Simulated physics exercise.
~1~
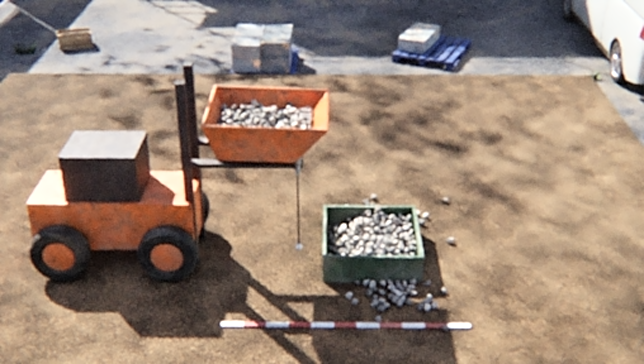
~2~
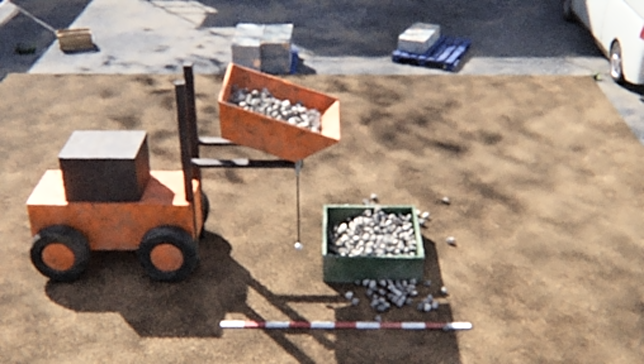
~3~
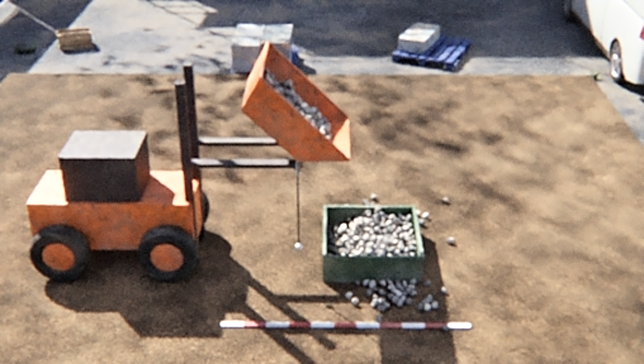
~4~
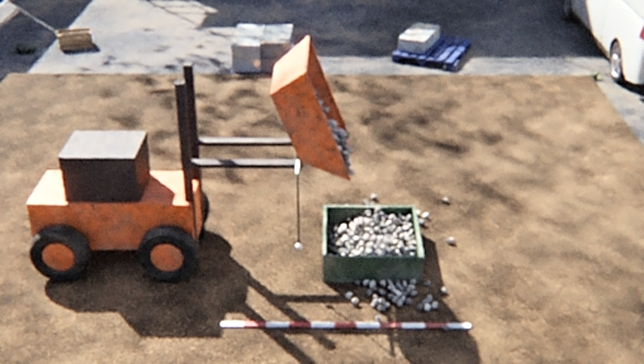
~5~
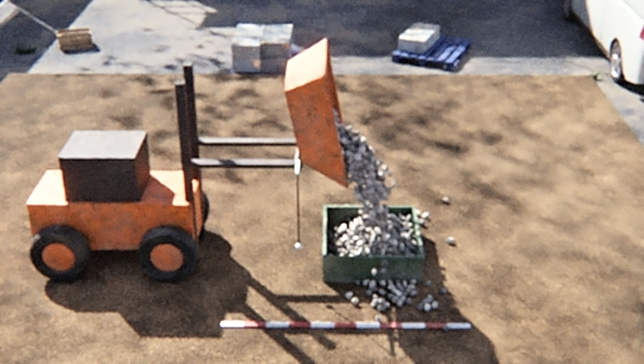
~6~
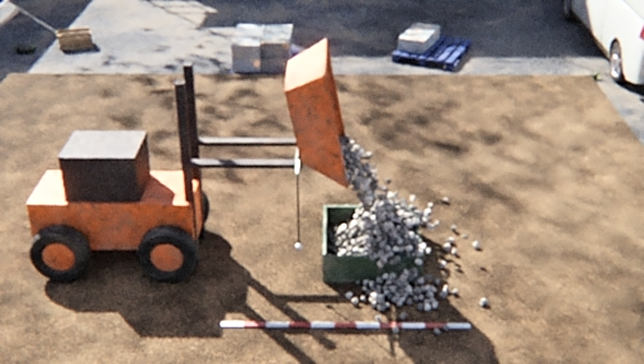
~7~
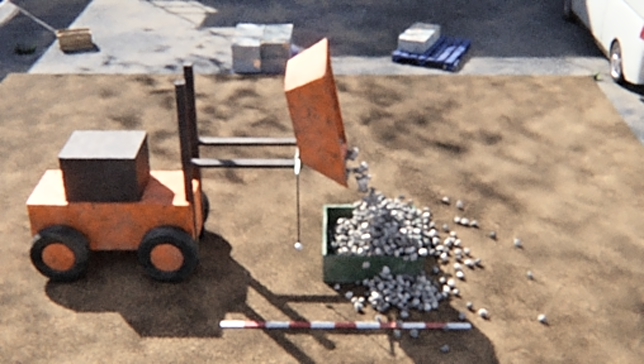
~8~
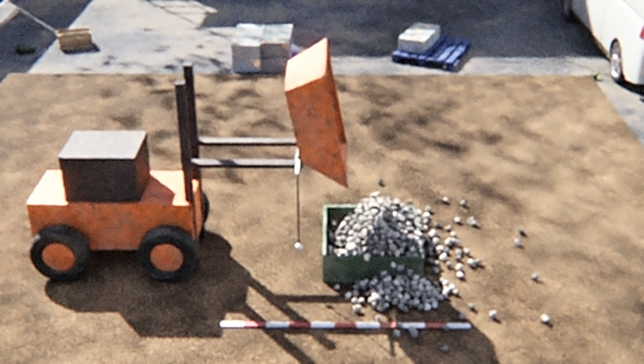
In this clip, an orange fork truck tips its raised orange skip steeply to the right, pouring grey stones into an already filled green bin until the skip empties, leaving the bin heaped and more stones scattered on the dirt in front and to the right.
